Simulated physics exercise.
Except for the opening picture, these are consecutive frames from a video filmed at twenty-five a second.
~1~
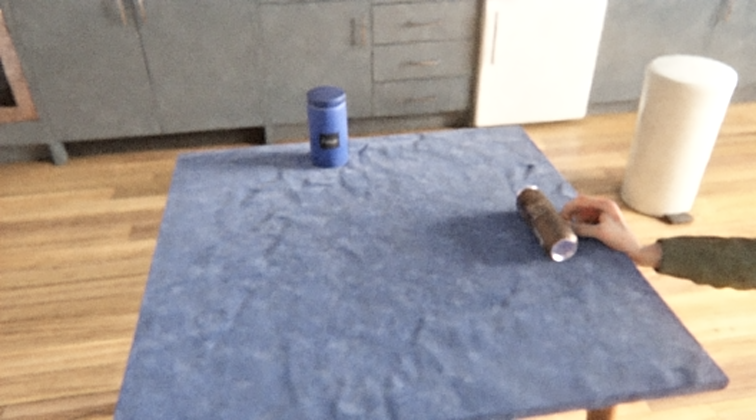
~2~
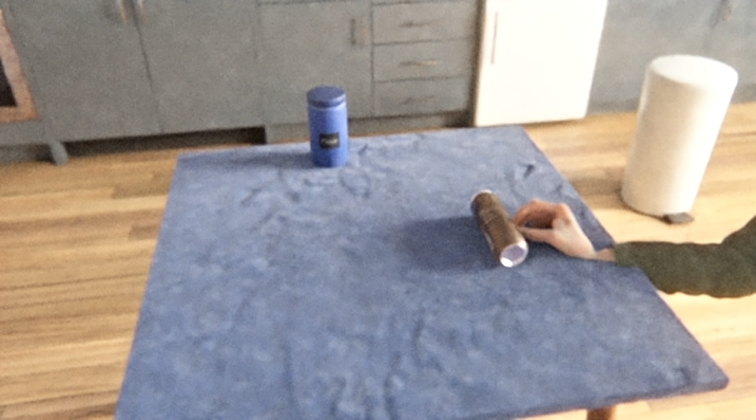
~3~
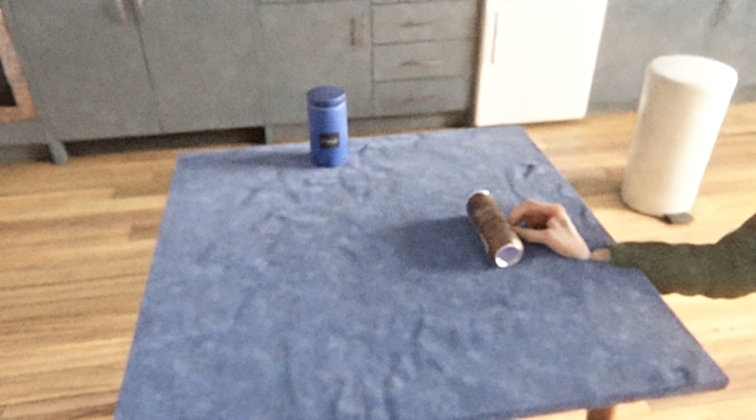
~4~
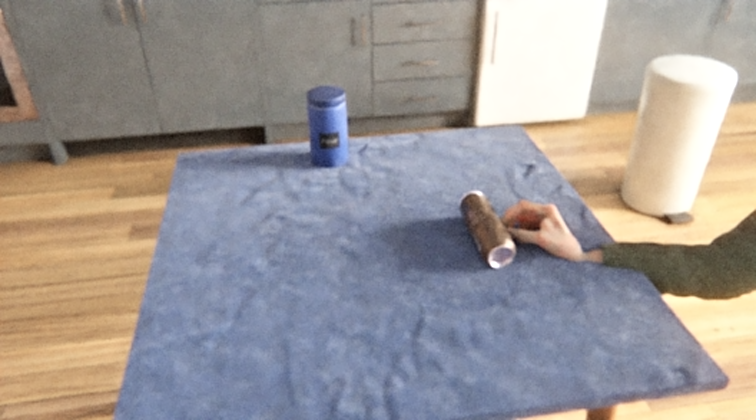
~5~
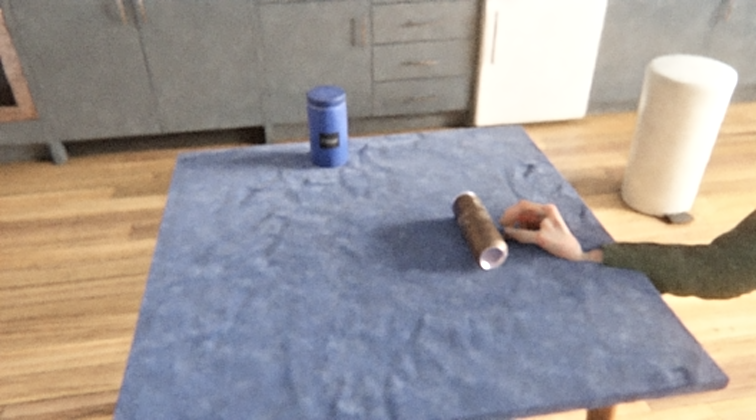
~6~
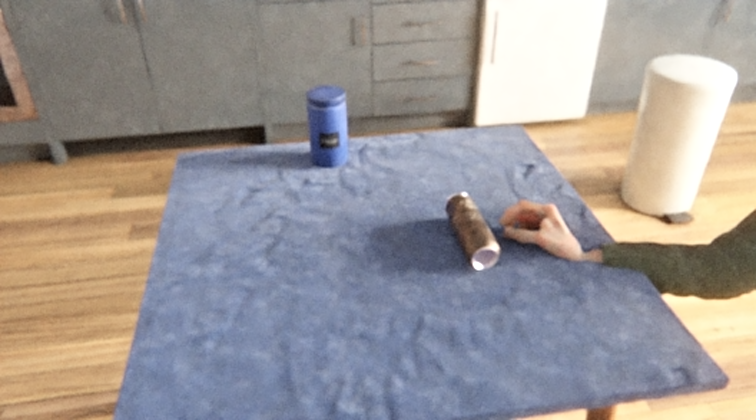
The clip opens on a blue cloth-covered table with a blue canister near the back and a hand in a dark green sleeve beside a brown can lying on its side. The hand pushes the can left, then stays nearly still as the can rolls slightly farther left, opening a small gap.
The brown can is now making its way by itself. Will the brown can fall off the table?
It comes to rest on the table.
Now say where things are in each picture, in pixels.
The first frame shows under the hand; brown can (545, 222).
The second frame shows under the hand; brown can (498, 227).
The third frame shows under the hand; brown can (493, 227).
The fourth frame shows brown can (486, 228).
The fifth frame shows brown can (478, 229).
The sixth frame shows brown can (471, 229) shifted a little.
Then, 0.10 s on from there, brown can shifted about its own width near (454, 231).
Then, 0.20 s on from there, brown can shifted about its own width near (441, 232).
Then, 0.40 s on from there, brown can shifted well along near (422, 234).
In the end, moved from the start, brown can. At the end, from the last picture's camera, brown can near (416, 235).
